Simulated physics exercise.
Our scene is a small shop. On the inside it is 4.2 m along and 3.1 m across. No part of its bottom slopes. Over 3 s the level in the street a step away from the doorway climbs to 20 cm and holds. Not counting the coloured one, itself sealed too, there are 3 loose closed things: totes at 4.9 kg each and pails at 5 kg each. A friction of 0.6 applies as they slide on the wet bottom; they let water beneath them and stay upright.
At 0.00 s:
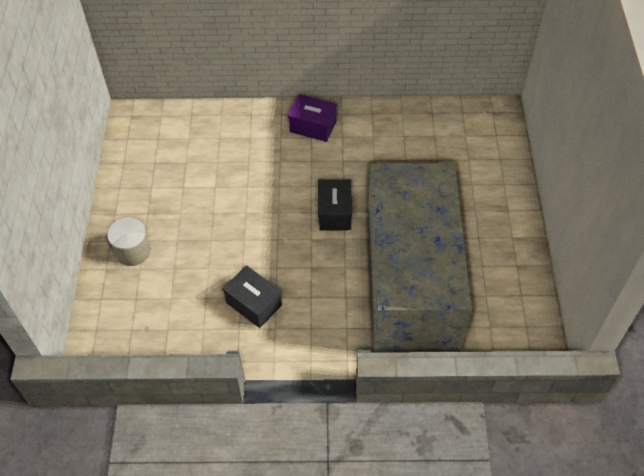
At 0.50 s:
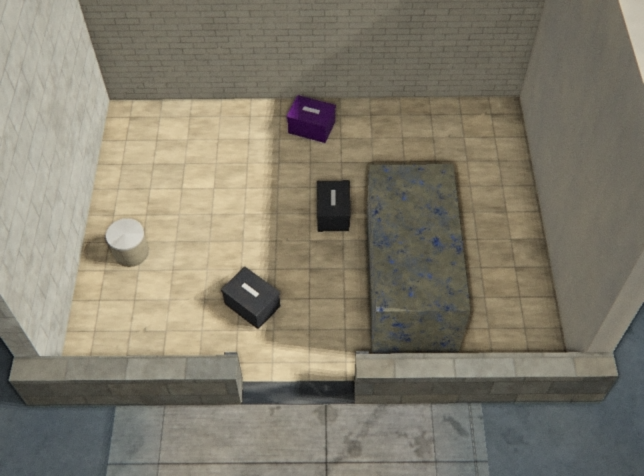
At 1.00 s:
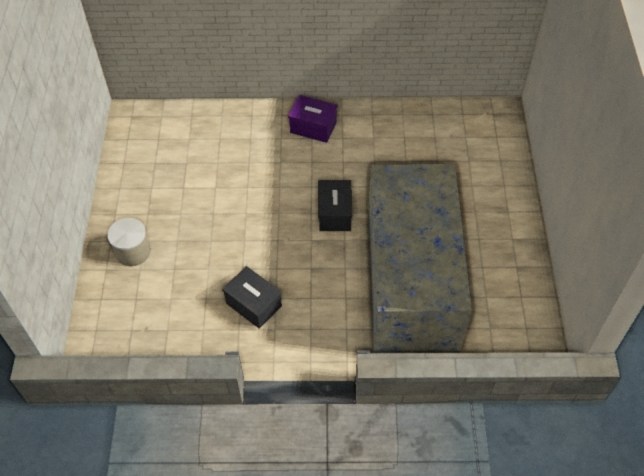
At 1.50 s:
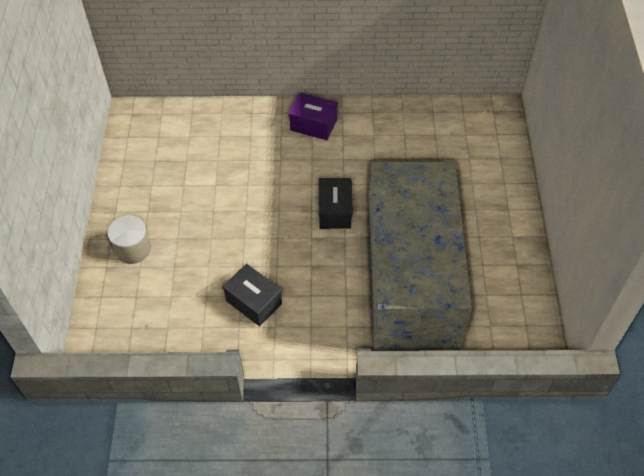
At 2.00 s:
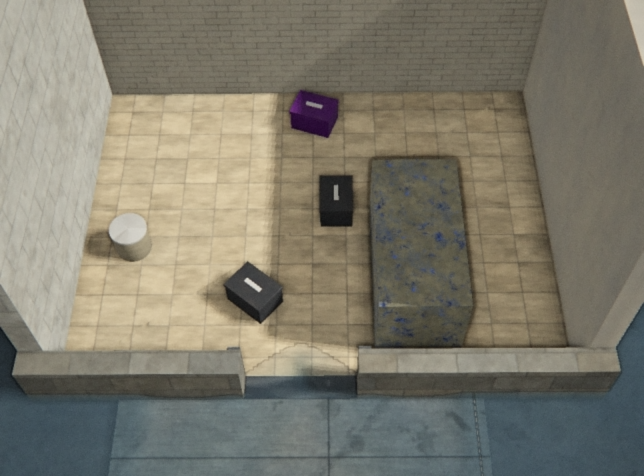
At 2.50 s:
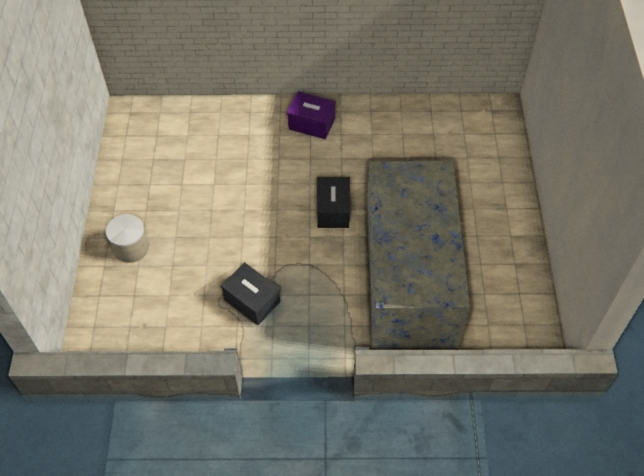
We see a small open-topped shop holding a purple tote, two dark totes, a pale pail and a long mottled block. Water spreads across the ground outside, then enters through the front gap onto the floor, while the objects stay still.
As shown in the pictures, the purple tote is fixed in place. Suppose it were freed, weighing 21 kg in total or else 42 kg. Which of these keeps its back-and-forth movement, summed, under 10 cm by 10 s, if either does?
21 kg already does.
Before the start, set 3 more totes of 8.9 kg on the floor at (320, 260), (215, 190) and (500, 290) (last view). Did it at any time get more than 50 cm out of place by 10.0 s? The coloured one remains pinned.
Result, in order - exceeds it; exceeds it; falls shy.
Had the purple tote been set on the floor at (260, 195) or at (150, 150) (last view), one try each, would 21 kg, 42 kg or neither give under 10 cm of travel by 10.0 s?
Note, in order: Both OK; both OK.
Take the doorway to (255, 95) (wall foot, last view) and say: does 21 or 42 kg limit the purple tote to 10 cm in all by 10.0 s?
There even the lighter works.
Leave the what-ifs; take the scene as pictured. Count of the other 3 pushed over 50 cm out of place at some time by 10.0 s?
That makes 3.
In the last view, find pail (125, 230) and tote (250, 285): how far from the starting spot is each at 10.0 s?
The first is 100 cm from its start, the second 200 cm.
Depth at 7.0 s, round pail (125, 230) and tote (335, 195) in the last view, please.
Depth approx. 5 cm / 10 cm.
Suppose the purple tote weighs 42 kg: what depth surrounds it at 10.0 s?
Close to 11 cm deep.
After 3.5 s the purple tote would be 0 cm from its start with 21 kg and 0 cm from its start with 42 kg; 0 cm of water round it then.
After 4.5 s the purple tote would be 0 cm from its start with 21 kg and 0 cm from its start with 42 kg; 4 cm of water round it then.
After 7.0 s the purple tote would be 0 cm from its start with 21 kg and 0 cm from its start with 42 kg; 10 cm of water round it then.
After 10.0 s the purple tote would be 0 cm from its start with 21 kg and 0 cm from its start with 42 kg; 11 cm of water round it then.
